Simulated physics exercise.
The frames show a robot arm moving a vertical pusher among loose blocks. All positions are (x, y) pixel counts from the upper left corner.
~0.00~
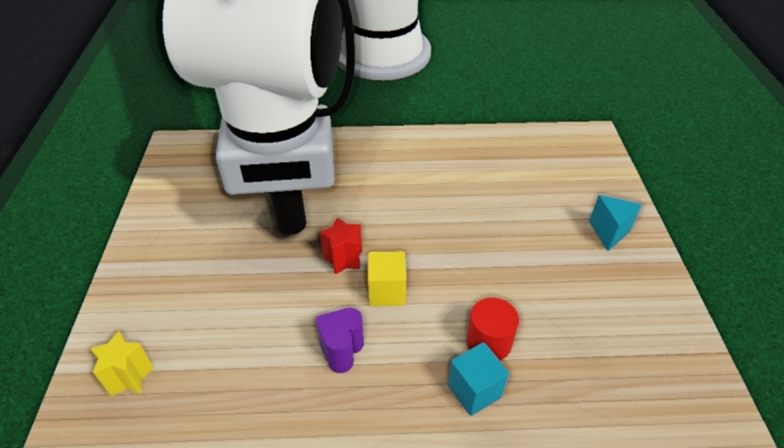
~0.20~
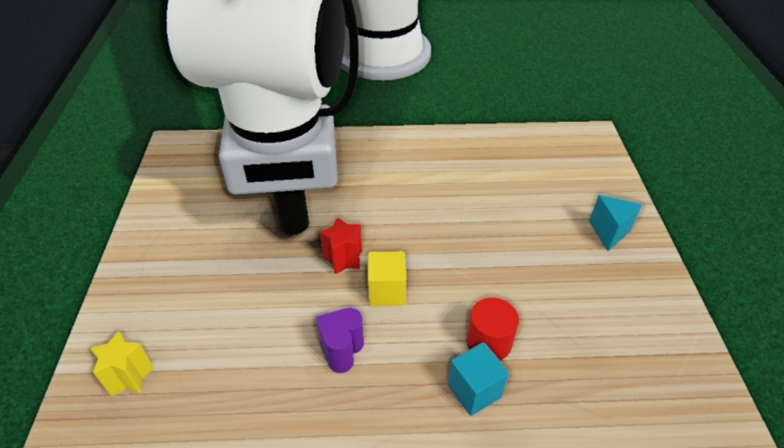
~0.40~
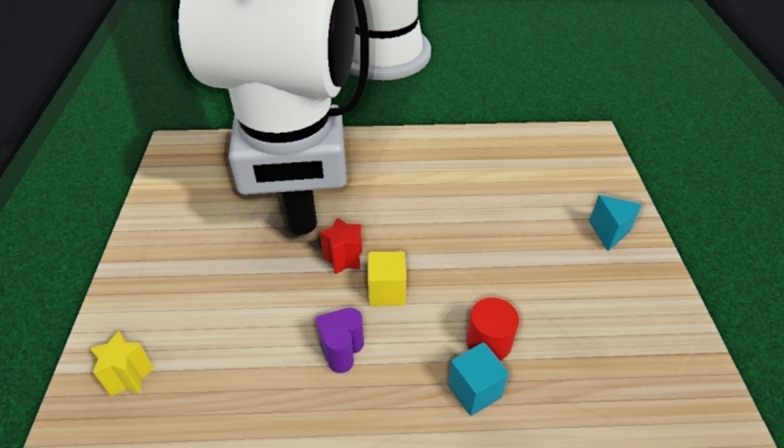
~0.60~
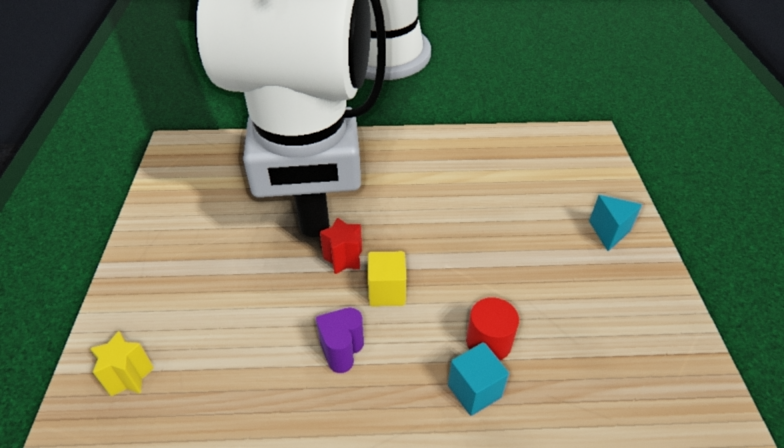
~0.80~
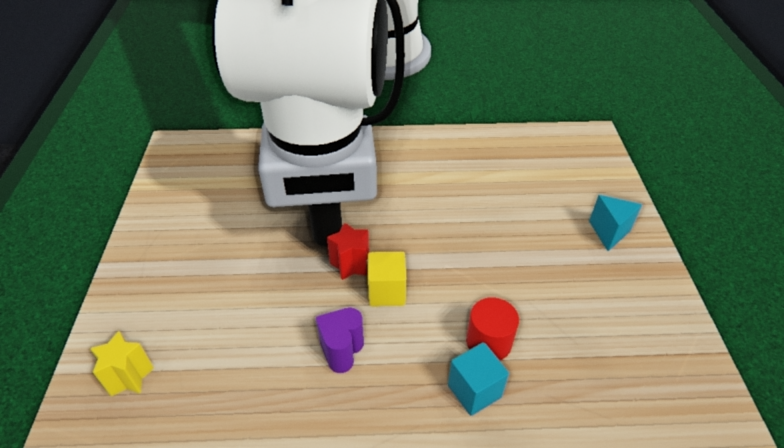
On a wooden board with a green surround, a robot arm slid its black pusher slowly to the right, then nudged the red star slightly toward the yellow block while the other blocks stayed still.
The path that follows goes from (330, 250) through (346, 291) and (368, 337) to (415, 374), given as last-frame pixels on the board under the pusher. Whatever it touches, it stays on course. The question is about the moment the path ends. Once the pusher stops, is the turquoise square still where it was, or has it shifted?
Once the path is done, it remains where it sat before.
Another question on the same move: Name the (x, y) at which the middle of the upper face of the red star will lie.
The top centre is at (372, 255).
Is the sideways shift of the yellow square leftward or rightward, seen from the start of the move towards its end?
With start-to-end as forward, it shifts left.
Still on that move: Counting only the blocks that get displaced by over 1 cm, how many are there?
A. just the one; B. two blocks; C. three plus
The one that fits is C, three plus.
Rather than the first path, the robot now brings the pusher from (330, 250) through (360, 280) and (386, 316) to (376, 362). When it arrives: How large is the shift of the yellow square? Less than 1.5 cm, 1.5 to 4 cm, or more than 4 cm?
I'd go with over 4 cm for this block.
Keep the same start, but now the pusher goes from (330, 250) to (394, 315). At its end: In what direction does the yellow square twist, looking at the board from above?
Viewed from above: Clockwise.
On the path given first. One third of the way, pusher at (344, 278); red star at (372, 254), turned 65° anticlockwise; yellow square at (406, 273), turned 20° clockwise.
Two thirds of the way, pusher at (367, 323); purple heart-shaped block at (340, 338), turned 35° clockwise; red star at (372, 255), turned 75° anticlockwise; yellow square at (407, 272), turned 20° clockwise.
At the end, pusher at (416, 361); purple heart-shaped block at (343, 342), turned 50° clockwise; red star at (372, 255), turned 75° anticlockwise; yellow square at (407, 272), turned 20° clockwise; turquoise square still.
